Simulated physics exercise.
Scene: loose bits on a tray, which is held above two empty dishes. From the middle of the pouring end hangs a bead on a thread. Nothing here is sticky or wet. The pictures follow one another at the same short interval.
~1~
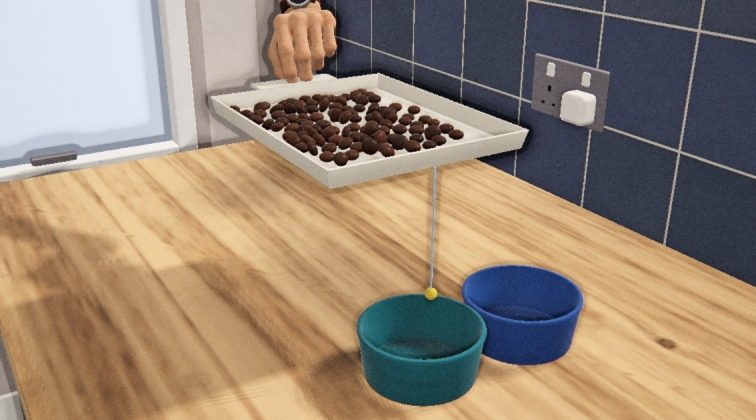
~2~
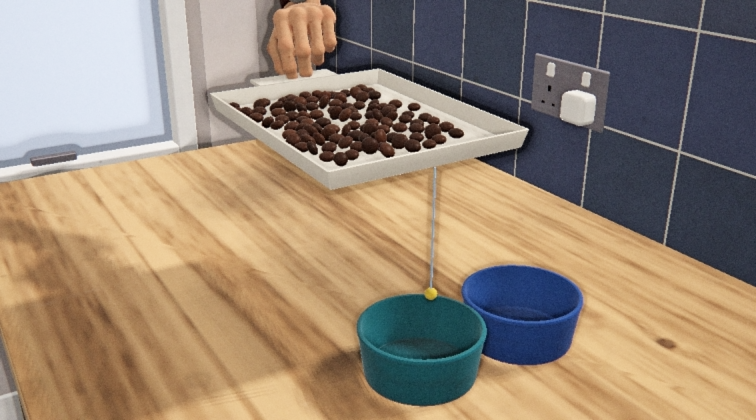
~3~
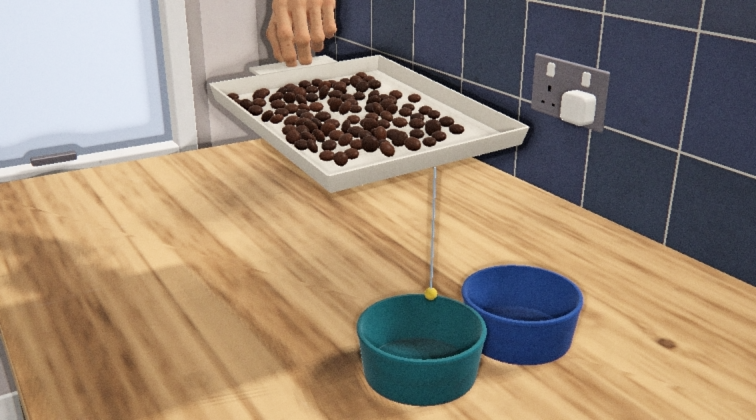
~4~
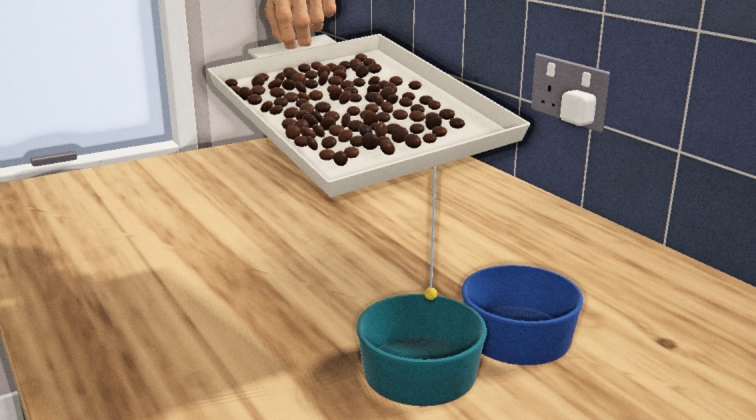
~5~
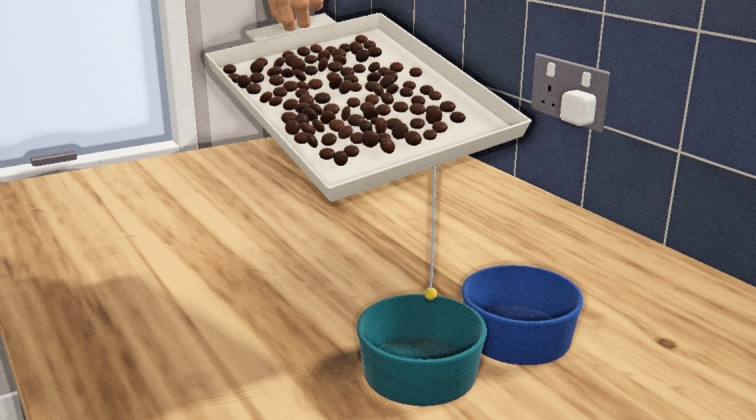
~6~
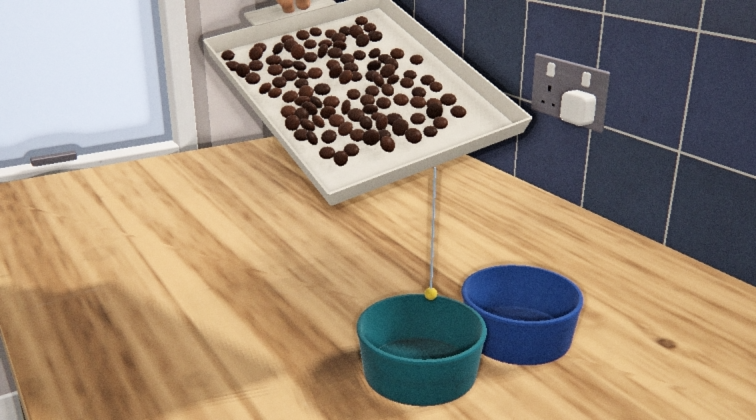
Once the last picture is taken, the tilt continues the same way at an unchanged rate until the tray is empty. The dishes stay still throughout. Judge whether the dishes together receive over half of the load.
The dishes will catch only a minority of the load.
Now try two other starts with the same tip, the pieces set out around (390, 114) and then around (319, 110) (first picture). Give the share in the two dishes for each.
Try 1: 30 %; try 2: 20 %.
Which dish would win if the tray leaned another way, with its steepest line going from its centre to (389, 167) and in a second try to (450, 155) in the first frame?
So, first the left-side one, then the right-side one.
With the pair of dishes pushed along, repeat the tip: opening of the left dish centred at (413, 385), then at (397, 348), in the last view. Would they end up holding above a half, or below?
With the first shift the pair saves less than a half; with the second, beyond half.
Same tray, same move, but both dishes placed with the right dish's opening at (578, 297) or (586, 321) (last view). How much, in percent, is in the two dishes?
The first gives 10 %, the second 10 %.
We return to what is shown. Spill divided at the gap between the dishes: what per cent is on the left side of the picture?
I'd guess close to 90 %.
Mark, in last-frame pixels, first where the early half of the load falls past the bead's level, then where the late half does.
At (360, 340) for the first part, then at (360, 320) for the others.
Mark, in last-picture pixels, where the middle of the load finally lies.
Roughly at pixel (355, 401).
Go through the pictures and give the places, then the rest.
Corners of the pouring end at (330, 168) and (522, 130), level; middle of the load at (345, 118), flat chocolate drops; left dish at (458, 375); right dish at (560, 336); bead on its thread at (431, 294), in the first picture.
Corners of the pouring end at (330, 169) and (522, 129), level; middle of the load at (345, 115), in the second picture.
Corners of the pouring end at (331, 173) and (523, 126), tipped barely, lowest at the left corner; middle of the load at (345, 108), in the third picture.
Corners of the pouring end at (331, 178) and (524, 123), tipped a little, lowest at the left corner; middle of the load at (345, 98), in the fourth picture.
Corners of the pouring end at (331, 184) and (525, 119), tipped clearly, lowest at the left corner; middle of the load at (345, 87), in the fifth picture.
Corners of the pouring end at (331, 189) and (526, 117), tipped clearly, lowest at the left corner; middle of the load at (345, 77); left dish at (458, 375); right dish at (560, 336), in the sixth picture.
Soon, tray tipped steeply; nearly all on the tray; a stray few in the air.
A while on, tray tipped past a quarter turn; about a quarter on the tray; a small part in the left dish; about half outside both; a small part in the air.
Towards the end, tray tipped past a quarter turn; about a quarter in the left dish; most outside both.
Finally, tray tipped past a quarter turn; about a quarter in the left dish; none in the right dish; most outside both.
